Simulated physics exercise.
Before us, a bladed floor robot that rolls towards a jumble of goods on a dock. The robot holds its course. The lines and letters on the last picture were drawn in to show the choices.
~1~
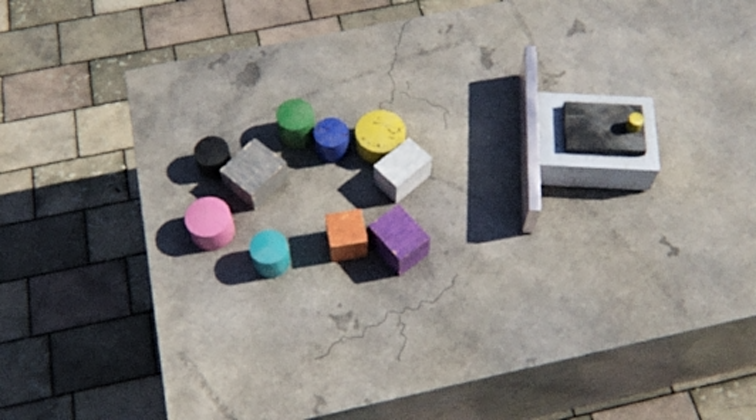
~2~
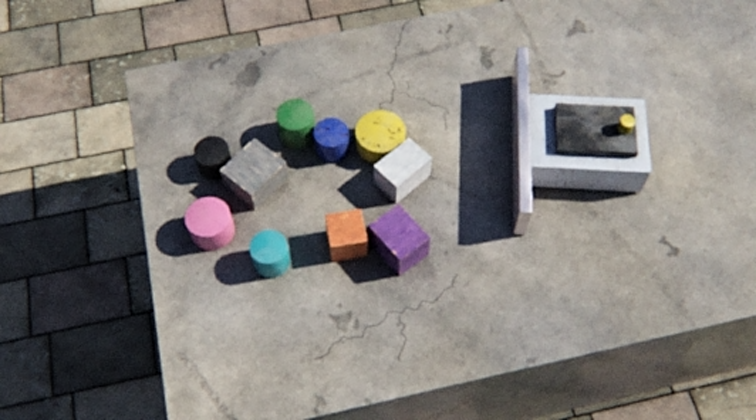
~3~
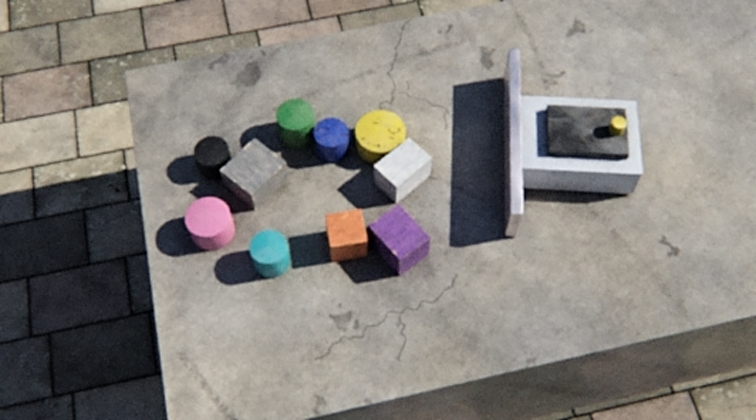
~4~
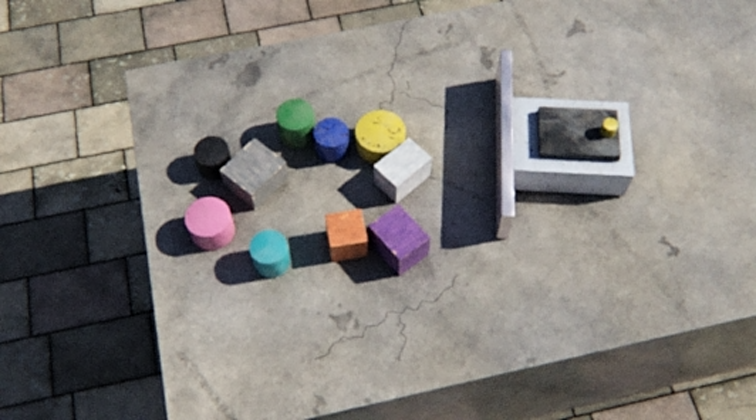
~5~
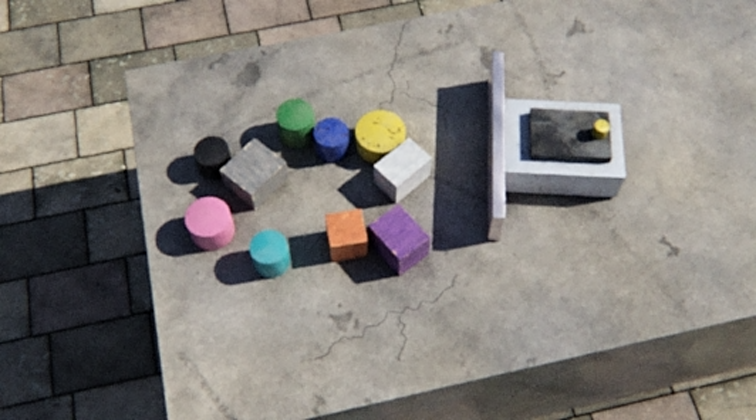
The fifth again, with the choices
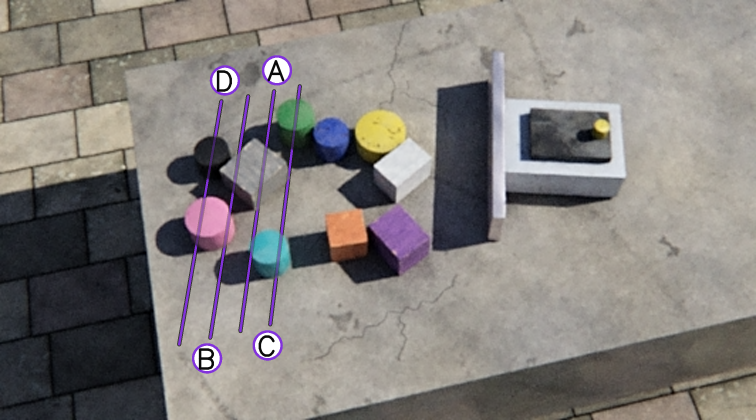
On a concrete dock, a white bladed floor robot rolls slowly left in a steady line towards a jumble of colourful canisters and crates, narrowing the gap slightly while the goods stay still.
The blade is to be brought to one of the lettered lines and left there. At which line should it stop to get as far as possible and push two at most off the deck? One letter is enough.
B.
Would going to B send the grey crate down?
No.
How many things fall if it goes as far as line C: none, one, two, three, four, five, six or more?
The count is none.
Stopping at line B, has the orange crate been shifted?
By then, yes.
On the marked copy, A at (258, 203); B at (230, 208); C at (286, 197); D at (202, 214).
Taking B. A third of the way, robot (468, 153); purple crate (372, 242); yellow canister (374, 135).
Two thirds of the way, robot (372, 172); turquoise canister (198, 260); pink canister (205, 224).
When it is over, robot (296, 188); turquoise canister over the edge; orange crate (159, 270); one fallen.
As for the rest, A is within the limit but short; C is within the limit but short; D drops three.
